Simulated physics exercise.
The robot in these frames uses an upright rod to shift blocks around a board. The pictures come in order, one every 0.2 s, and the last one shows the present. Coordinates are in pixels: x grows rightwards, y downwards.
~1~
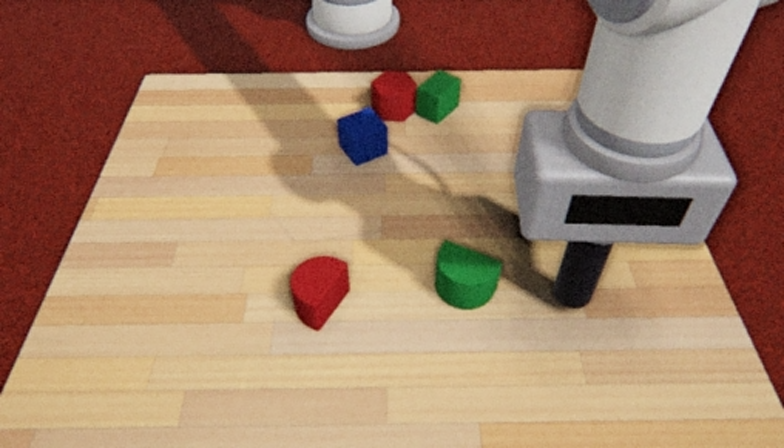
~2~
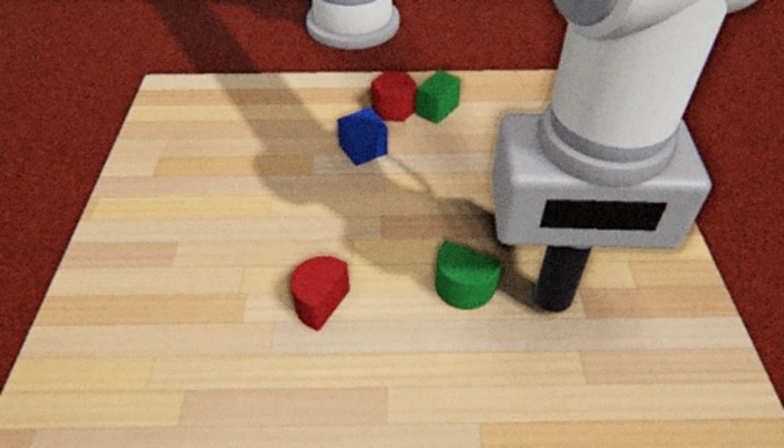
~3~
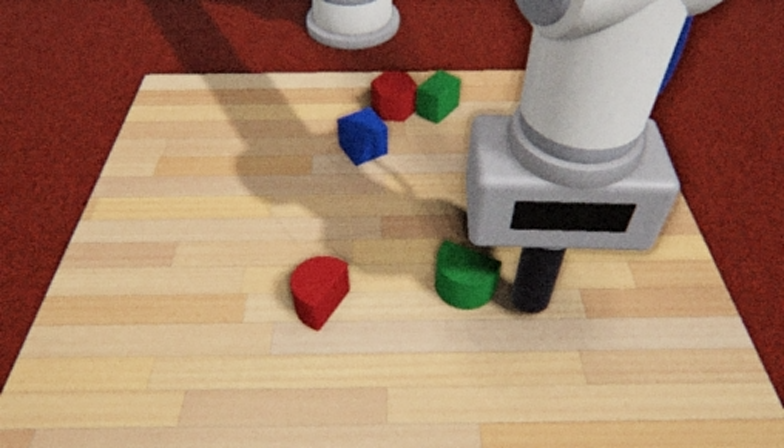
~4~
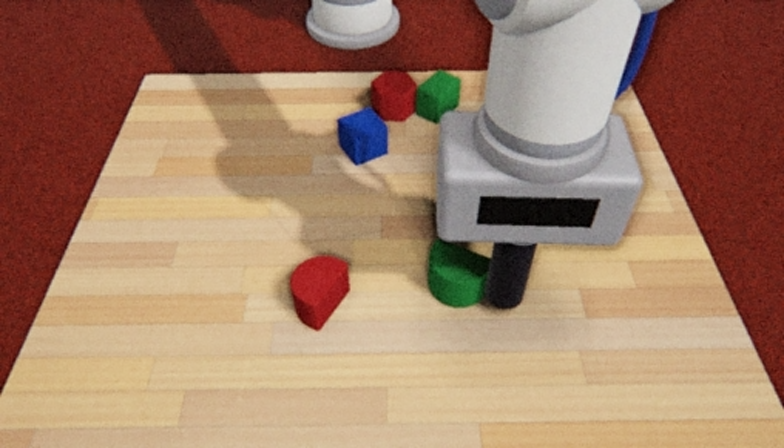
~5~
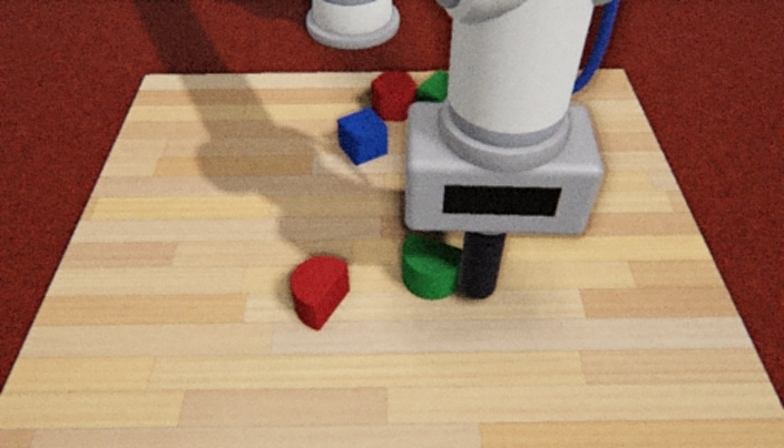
The robot's upright black rod moved left across the wooden board until it met the green D-shaped block, then pushed it left toward the red D-shaped block, while the other blocks stayed still.
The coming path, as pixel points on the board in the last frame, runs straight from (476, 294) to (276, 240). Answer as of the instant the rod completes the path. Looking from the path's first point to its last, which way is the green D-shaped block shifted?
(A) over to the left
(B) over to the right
I'll go with A - over to the left.
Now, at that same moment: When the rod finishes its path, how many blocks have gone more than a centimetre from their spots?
There will be one block that moves more than 1 cm.
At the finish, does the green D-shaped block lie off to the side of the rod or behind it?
Final answer: No.
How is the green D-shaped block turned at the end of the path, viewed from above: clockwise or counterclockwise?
It swings round anticlockwise.
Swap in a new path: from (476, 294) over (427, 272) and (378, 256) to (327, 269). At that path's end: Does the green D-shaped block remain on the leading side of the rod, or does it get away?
It holds its place in front.
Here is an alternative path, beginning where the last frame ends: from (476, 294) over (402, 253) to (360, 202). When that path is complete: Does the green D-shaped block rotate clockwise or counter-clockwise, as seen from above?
Answer: Against the clock.
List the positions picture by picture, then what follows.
The first frame shows rod's lower end at (572, 294); red D-shaped block at (316, 276); green D-shaped block at (466, 263).
The second frame shows rod at (553, 297); blocks still.
The third frame shows rod at (530, 298); blocks still.
The fourth frame shows rod at (504, 294); green D-shaped block at (458, 261).
The fifth frame shows rod at (477, 285); red D-shaped block at (316, 276); green D-shaped block at (431, 254).
The first path, step by step. One third of the way, rod at (404, 265); green D-shaped block at (357, 237).
Two thirds of the way, rod at (337, 247); green D-shaped block at (288, 225), turned 20° anticlockwise.
At the end, rod at (274, 230); red D-shaped block still; green D-shaped block at (224, 221), turned 55° anticlockwise.
